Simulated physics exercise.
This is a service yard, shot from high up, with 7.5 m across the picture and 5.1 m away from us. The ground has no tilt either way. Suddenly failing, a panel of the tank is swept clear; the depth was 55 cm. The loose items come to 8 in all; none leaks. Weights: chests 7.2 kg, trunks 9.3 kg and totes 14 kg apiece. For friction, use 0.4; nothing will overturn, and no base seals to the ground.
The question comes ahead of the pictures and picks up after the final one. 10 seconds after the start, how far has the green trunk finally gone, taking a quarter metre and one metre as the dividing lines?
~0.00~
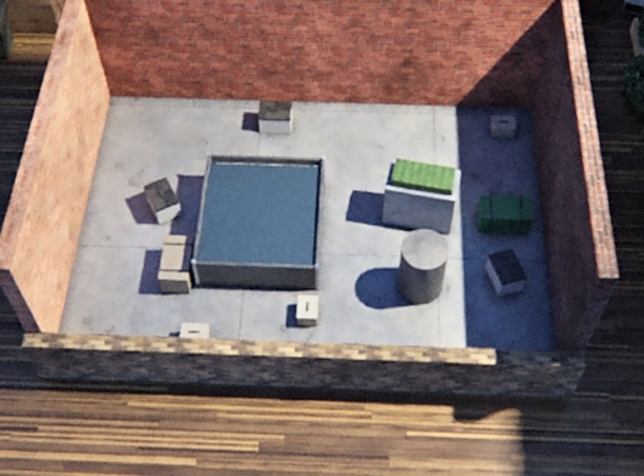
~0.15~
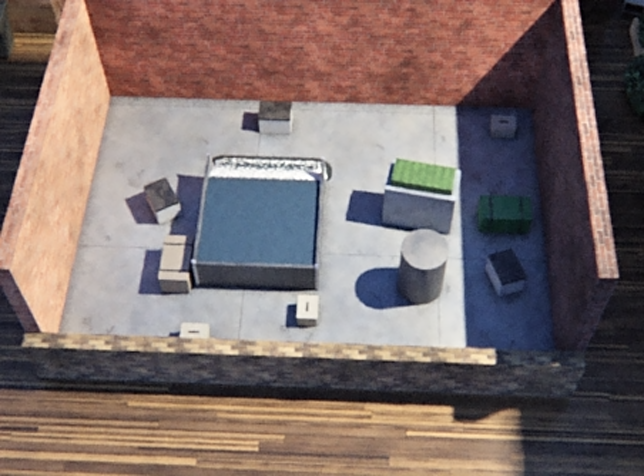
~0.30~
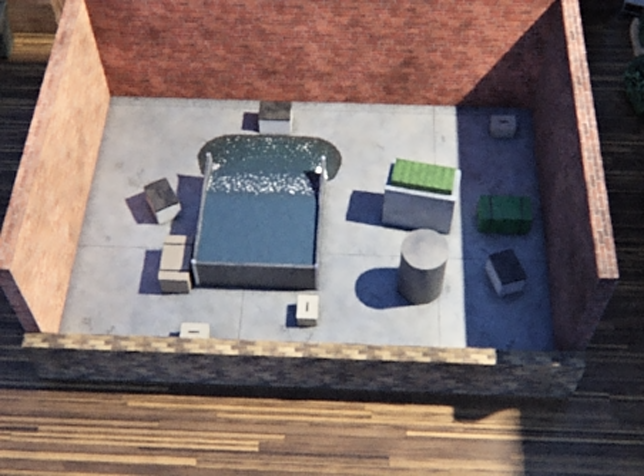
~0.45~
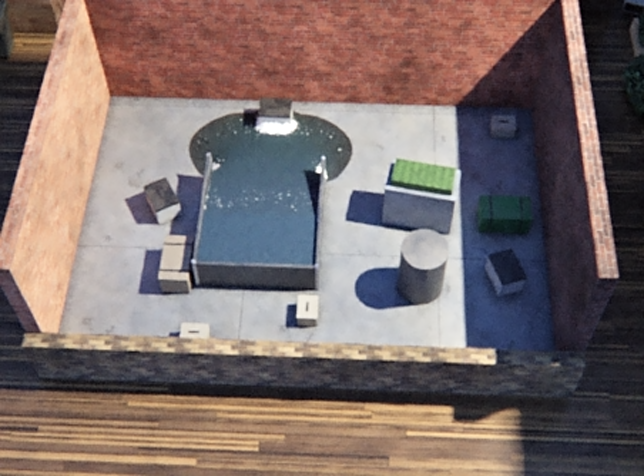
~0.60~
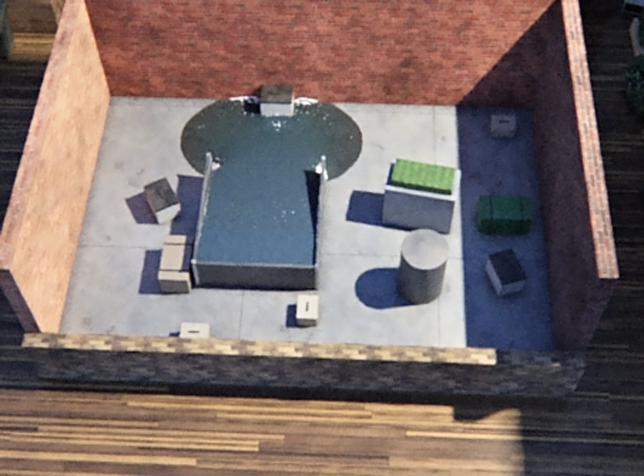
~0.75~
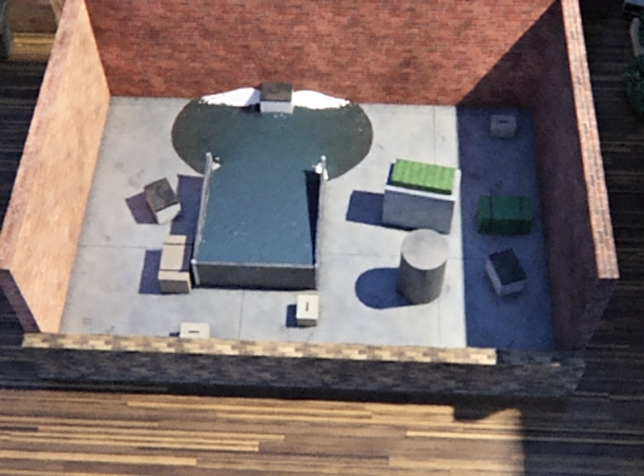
Expect it to be swept a long way.
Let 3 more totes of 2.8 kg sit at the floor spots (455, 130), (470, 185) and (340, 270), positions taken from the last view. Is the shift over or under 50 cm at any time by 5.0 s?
Result, in listed order: Exceeded / exceeded / not exceeded.
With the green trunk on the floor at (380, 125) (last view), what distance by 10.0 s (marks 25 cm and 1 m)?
Put there, it wanders off a long way.
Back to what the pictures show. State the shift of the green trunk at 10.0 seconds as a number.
Close to 250 cm by then.
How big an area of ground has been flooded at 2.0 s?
The covered patch comes to about 13 m2.
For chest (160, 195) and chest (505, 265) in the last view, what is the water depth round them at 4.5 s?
2 and 3 cm.
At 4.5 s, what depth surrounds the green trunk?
Around 5 cm.
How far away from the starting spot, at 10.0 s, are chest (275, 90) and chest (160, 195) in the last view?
First 200 cm, then 150 cm.
After 2.0 s the green trunk is near (506, 207), 0.0 m from its start, aground; 1 afloat.
After 4.5 s the green trunk is near (486, 243), 0.8 m from its start, aground; 3 afloat.
After 7.0 s the green trunk is near (438, 314), 2.3 m from its start, aground; 4 afloat.
After 10.0 s the green trunk is near (370, 279), 2.6 m from its start, afloat; 5 afloat.
